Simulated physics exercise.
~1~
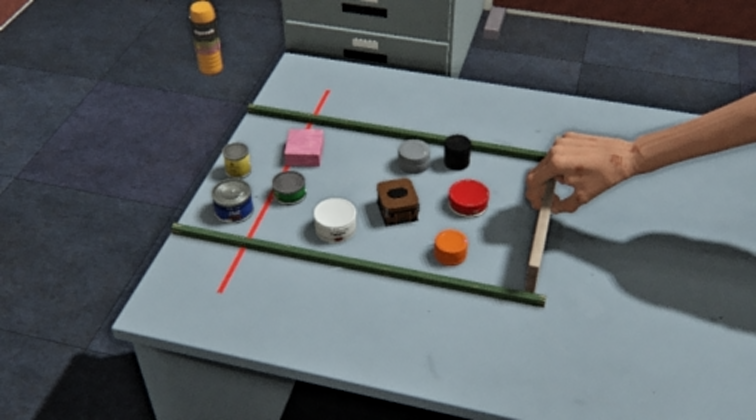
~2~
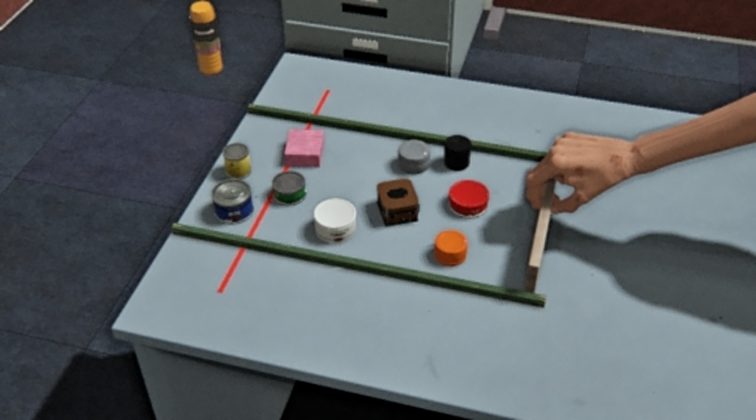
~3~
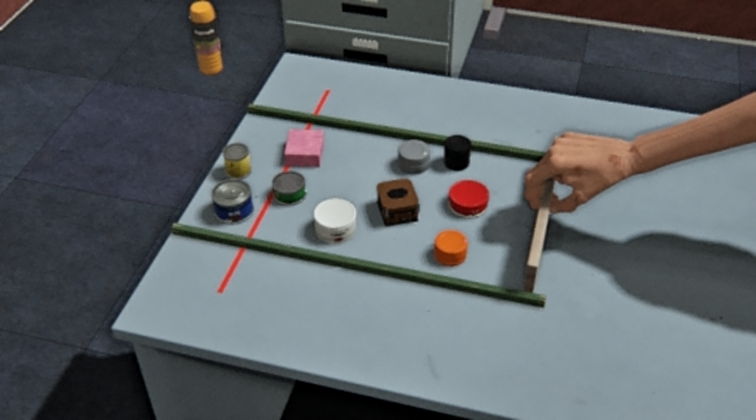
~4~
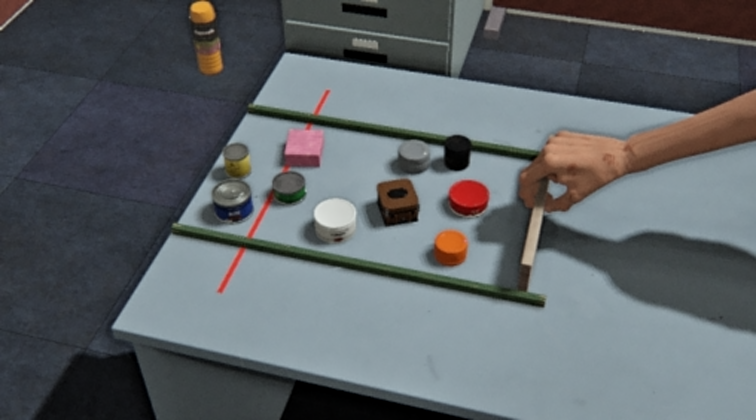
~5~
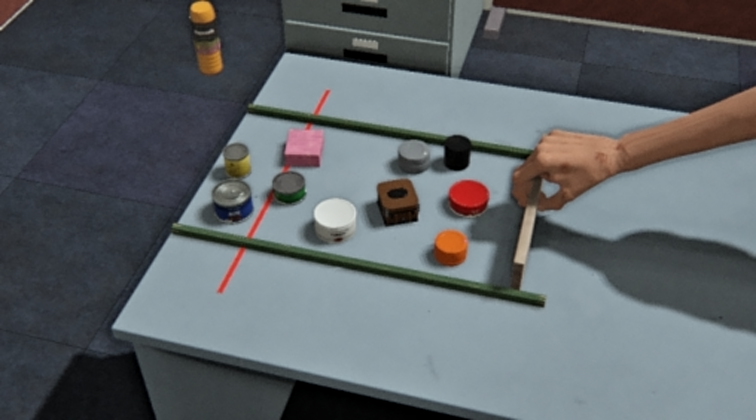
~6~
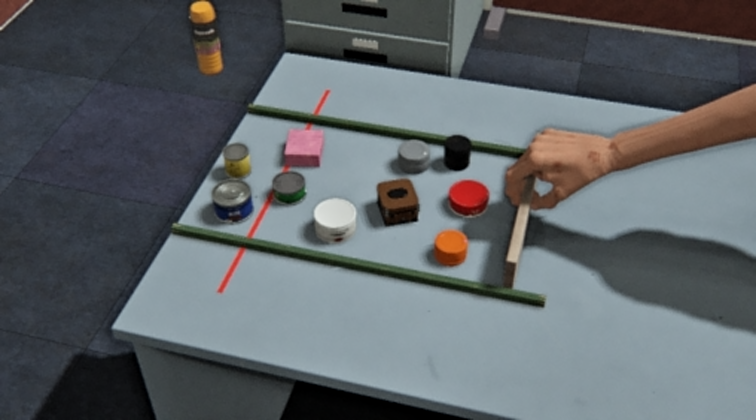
In this clip, a hand holds a wooden board upright between two green rails on a table and slides it slightly left toward a jumble of small pots, lids and blocks, which stay still near a red line.
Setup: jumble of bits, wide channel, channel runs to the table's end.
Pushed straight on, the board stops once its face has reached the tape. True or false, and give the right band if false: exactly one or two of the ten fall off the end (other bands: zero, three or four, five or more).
True.
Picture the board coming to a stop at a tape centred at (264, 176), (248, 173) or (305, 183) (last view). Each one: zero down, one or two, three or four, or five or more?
Spot one gives one to two, spot two gives 5 or more, spot three gives no fall at all.
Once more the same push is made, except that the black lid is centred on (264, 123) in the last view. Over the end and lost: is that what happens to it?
From that start, the object then does not stay.
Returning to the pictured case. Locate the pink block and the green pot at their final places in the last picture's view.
First object: (251, 138); second object: (221, 179).
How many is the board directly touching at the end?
Result: 5 in all.
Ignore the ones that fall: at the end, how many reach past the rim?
Result: 0.
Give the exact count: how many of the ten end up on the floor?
Count: 1.
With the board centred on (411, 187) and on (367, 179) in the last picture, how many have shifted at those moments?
In order, the tallies are 5 and 6.
Soon after, none off yet; yellow pot at rest near (237, 161); blue pot at rest near (233, 202); pink block at rest near (305, 148).
By the end, the number that fall off is one or two; fallen, blue pot.
